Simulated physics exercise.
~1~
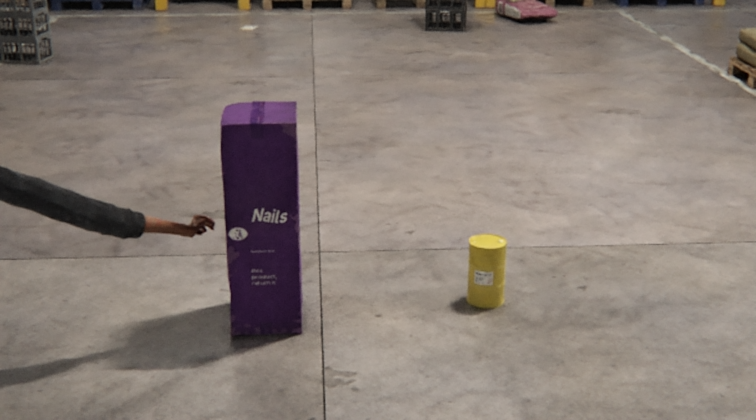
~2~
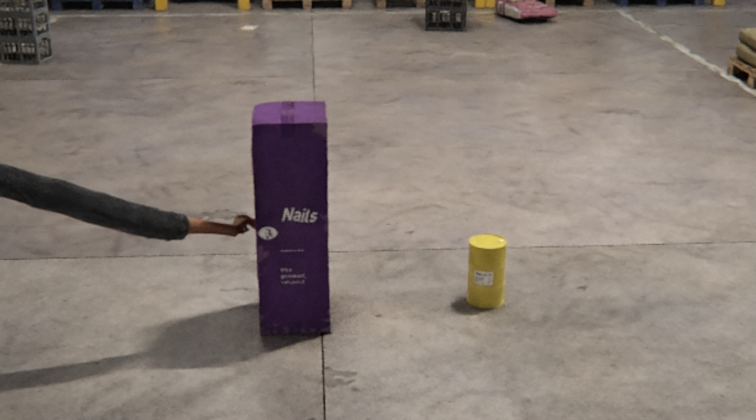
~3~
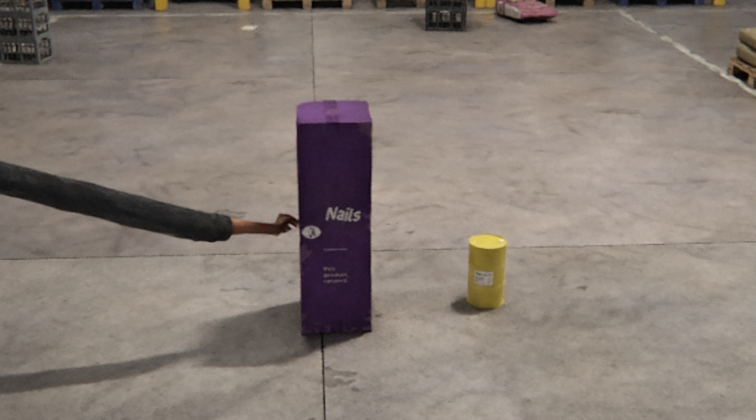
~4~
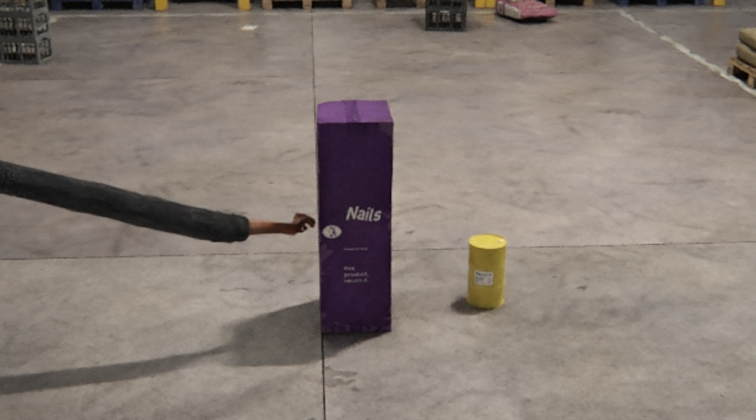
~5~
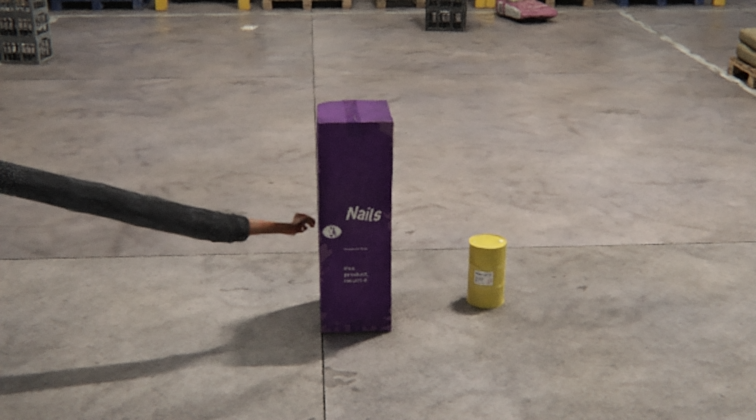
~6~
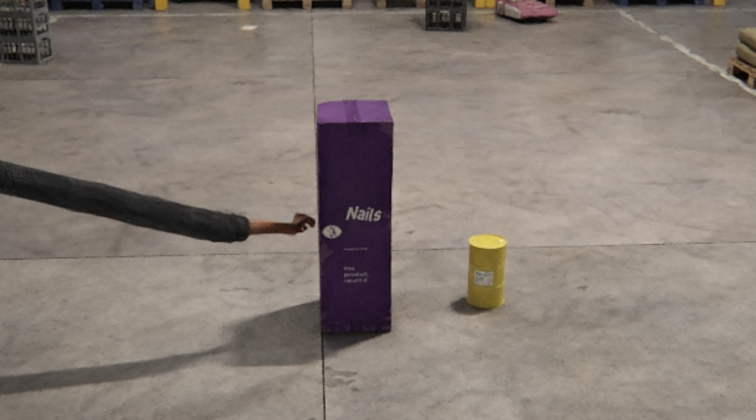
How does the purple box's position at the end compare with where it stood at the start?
The purple box ends up farther to the right, closer to the yellow canister, and it is still standing upright.
